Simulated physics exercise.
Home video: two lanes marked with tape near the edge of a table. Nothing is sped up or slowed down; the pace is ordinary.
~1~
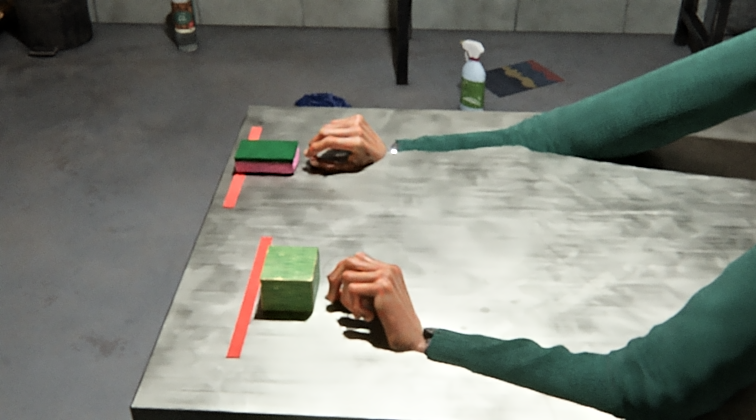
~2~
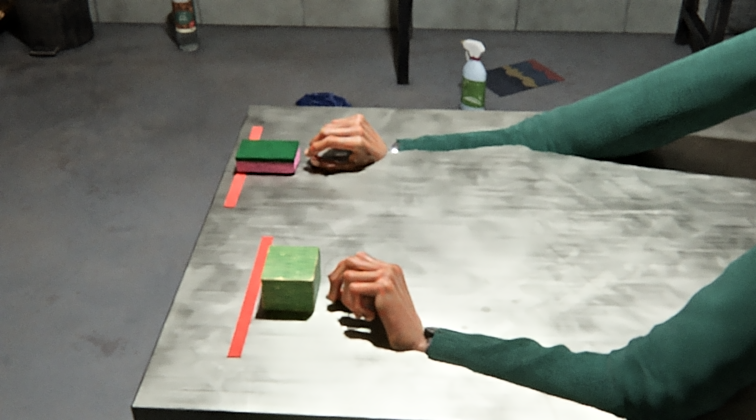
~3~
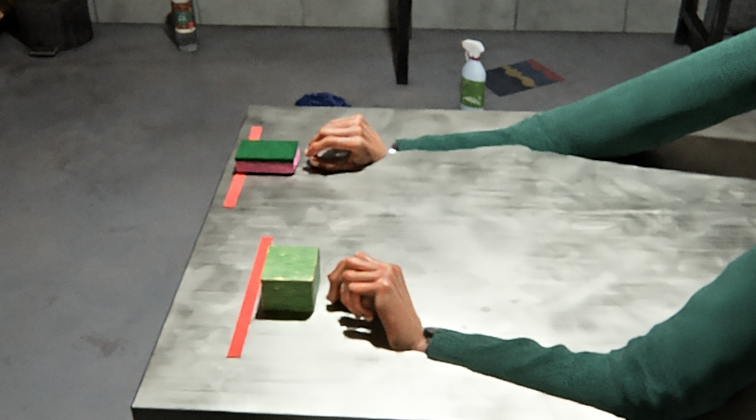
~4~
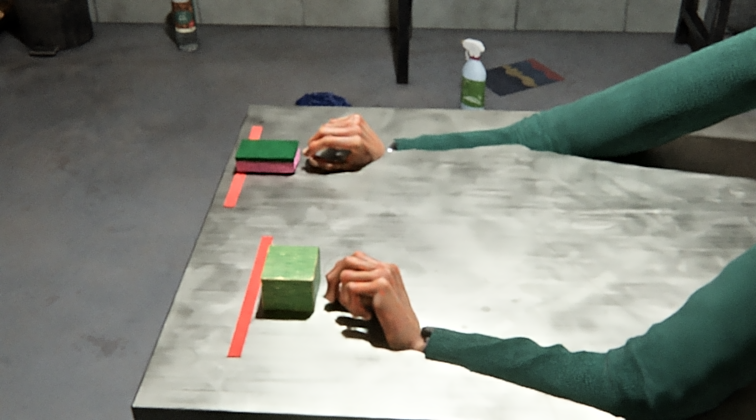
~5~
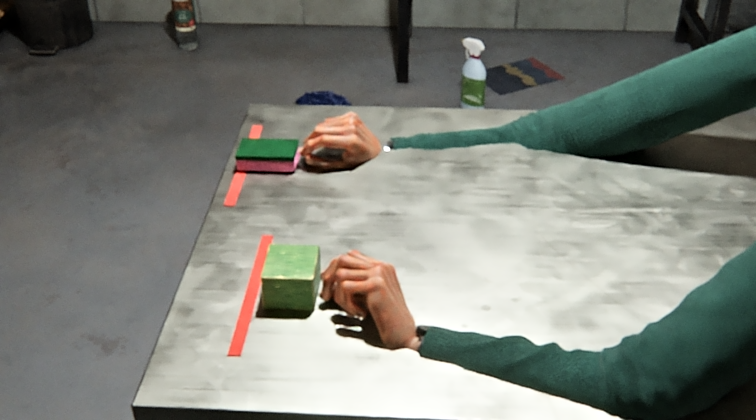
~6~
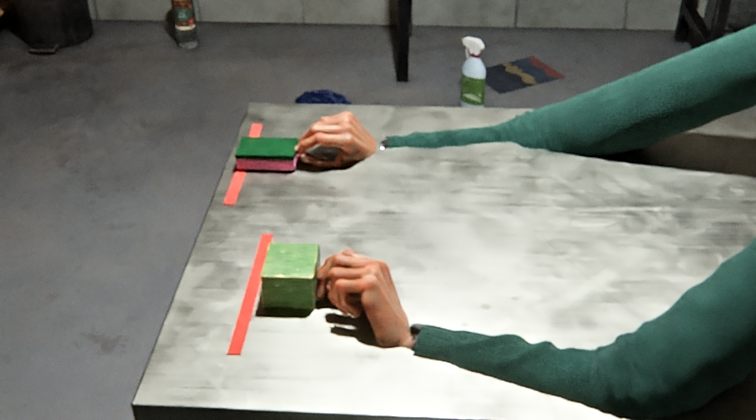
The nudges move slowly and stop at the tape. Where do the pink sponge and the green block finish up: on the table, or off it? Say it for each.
They finish like this: Pink sponge - off the table, green block - on the table.
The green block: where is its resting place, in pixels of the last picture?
About (219, 273).
Then, 0.64 s after the last picture, pink sponge moved about its own width near (223, 153); green block moved about its own width near (237, 274).
Then, 1.00 s after the last picture, pink sponge falling near (205, 238); green block moved about its own width near (219, 273).
Then, 1.18 s after the last picture, pink sponge falling; green block moved about its own width near (219, 273).
By the end, the pink sponge falls off the table; the green block remains on top, near (219, 273).
